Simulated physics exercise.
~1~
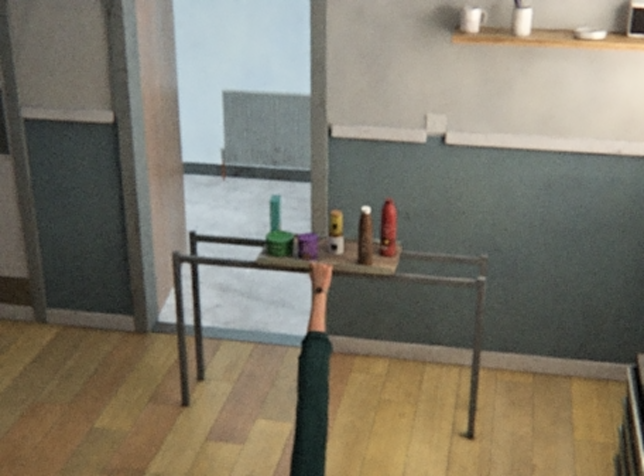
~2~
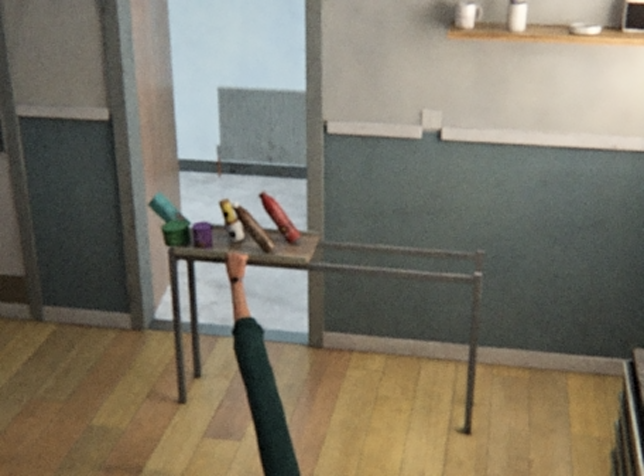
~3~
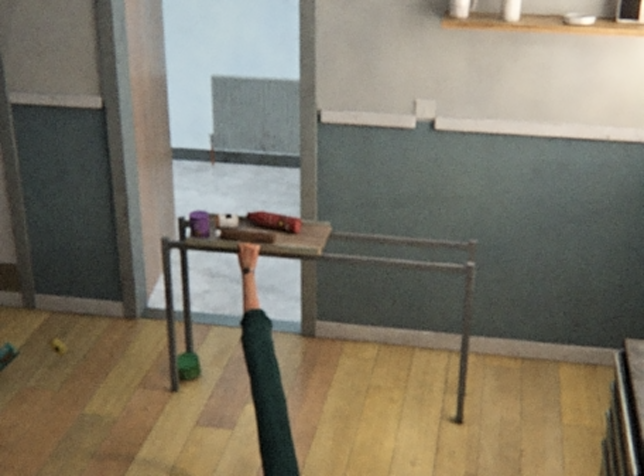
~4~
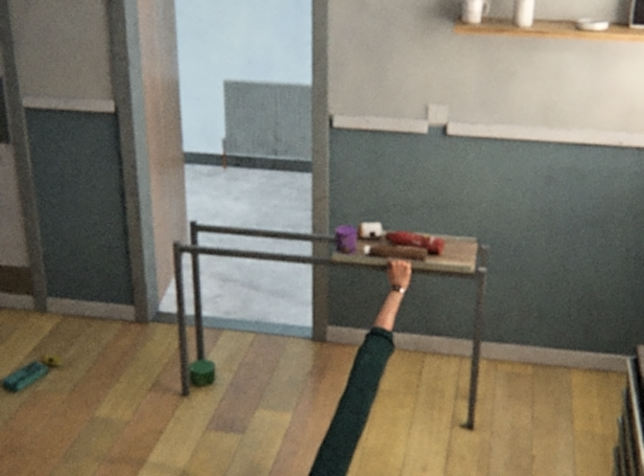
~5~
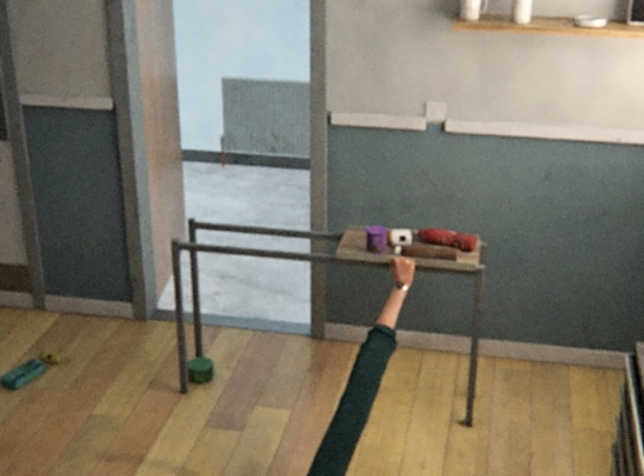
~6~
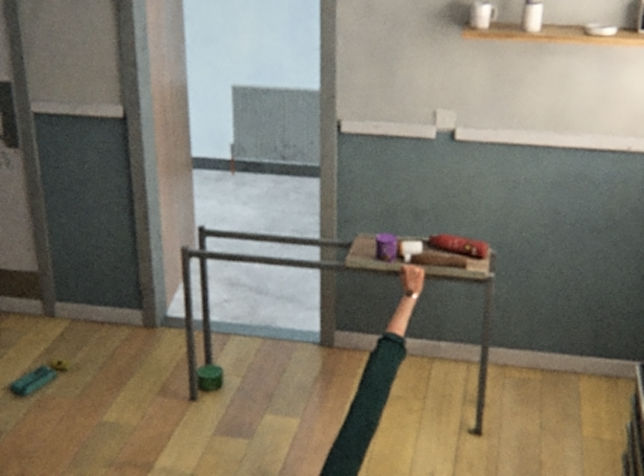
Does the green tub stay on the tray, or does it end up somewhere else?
The green tub ends up off the tray, on the floor near the left legs of the frame.
